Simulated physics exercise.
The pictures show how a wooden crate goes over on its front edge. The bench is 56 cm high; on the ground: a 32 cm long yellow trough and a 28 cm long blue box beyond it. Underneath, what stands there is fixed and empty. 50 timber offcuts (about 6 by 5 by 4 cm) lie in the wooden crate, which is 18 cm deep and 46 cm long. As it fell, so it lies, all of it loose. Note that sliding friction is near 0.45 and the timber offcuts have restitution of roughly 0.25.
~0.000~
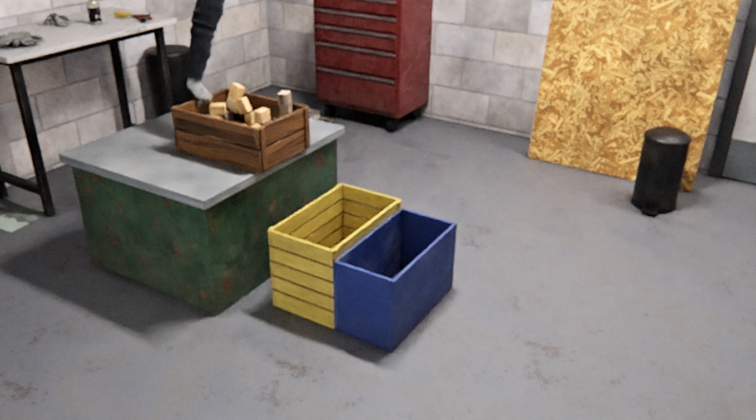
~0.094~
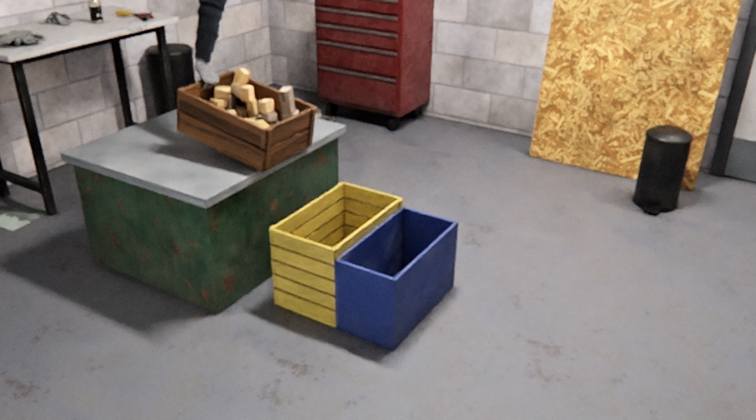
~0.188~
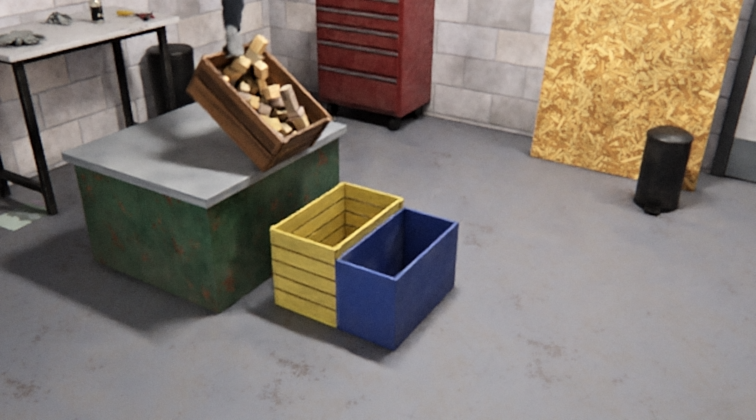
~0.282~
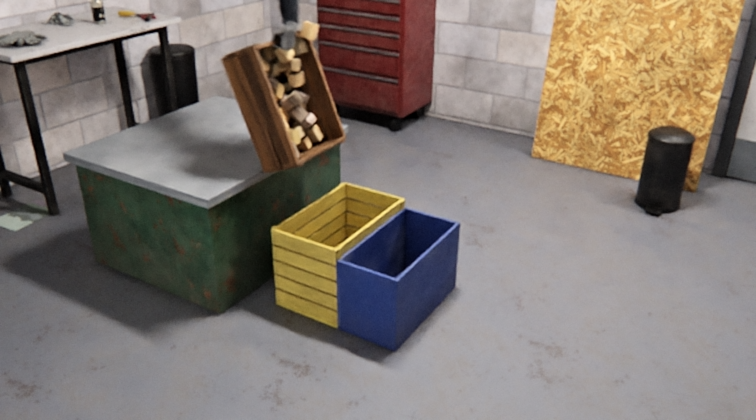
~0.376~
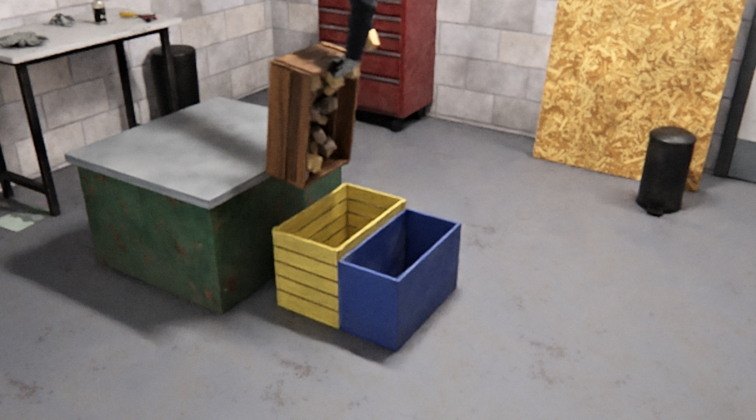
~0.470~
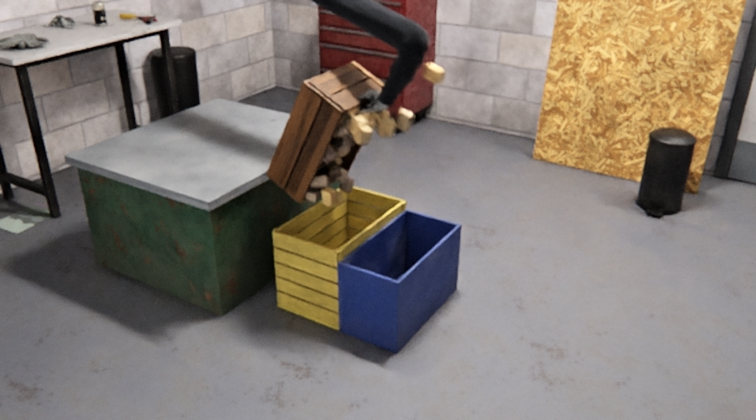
Wooden crate of timber offcuts tilting over the bench edge beside a dark arm, pieces tumbling out above a yellow trough.
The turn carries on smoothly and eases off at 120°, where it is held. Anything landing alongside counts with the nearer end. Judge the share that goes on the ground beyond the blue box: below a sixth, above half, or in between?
Result: One-sixth to one-half of the timber offcuts on the ground beyond the blue box.
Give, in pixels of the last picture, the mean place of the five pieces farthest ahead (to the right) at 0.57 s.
Centre: About (452, 189) px.
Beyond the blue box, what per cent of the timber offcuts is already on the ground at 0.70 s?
5 % by then.
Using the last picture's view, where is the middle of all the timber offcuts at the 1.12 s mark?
Centre: Approx. (390, 295).
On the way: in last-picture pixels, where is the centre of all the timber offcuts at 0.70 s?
Around (415, 272).
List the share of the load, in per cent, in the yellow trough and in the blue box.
About 45 in a hundred first and about 20 in a hundred second.
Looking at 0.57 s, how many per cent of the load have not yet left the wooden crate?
Roughly 20 per cent is still inside.
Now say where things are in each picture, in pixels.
In the first picture (we follow the rim corner now nearest the camera), wooden crate at (256, 128); blue box at (392, 280); tilt 0°; nothing out yet.
Wooden crate at (264, 129); tilt 10°, in the second picture.
Wooden crate at (281, 139); tilt 36°, in the third picture.
Wooden crate at (298, 162); tilt 68°; 1 out, the lowest offcut at (309, 31), in the fourth picture.
Wooden crate at (304, 186); tilt 97°; 1 out, the lowest offcut at (370, 40), in the fifth picture.
Wooden crate at (302, 201); blue box at (396, 281); tilt 117°; 12 out, the lowest offcut at (334, 198), in the sixth picture.
After 0.57 s, tilt 120°; 9 still in the wooden crate, 6 in the yellow trough and 35 in the air.
After 0.70 s, tilt 120°; 6 still in the wooden crate, 14 in the yellow trough, 9 in the blue box, 3 on the ground beyond the blue box and 18 in the air.
After 0.89 s, tilt 120°; 1 still in the wooden crate, 20 in the yellow trough, 11 in the blue box, 17 on the ground beyond the blue box and 1 in the air.
Final count (at 1.12 s), 22 in the yellow trough, 11 in the blue box and 17 on the ground beyond the blue box. Asked share, 17 of 50, 34 per cent.
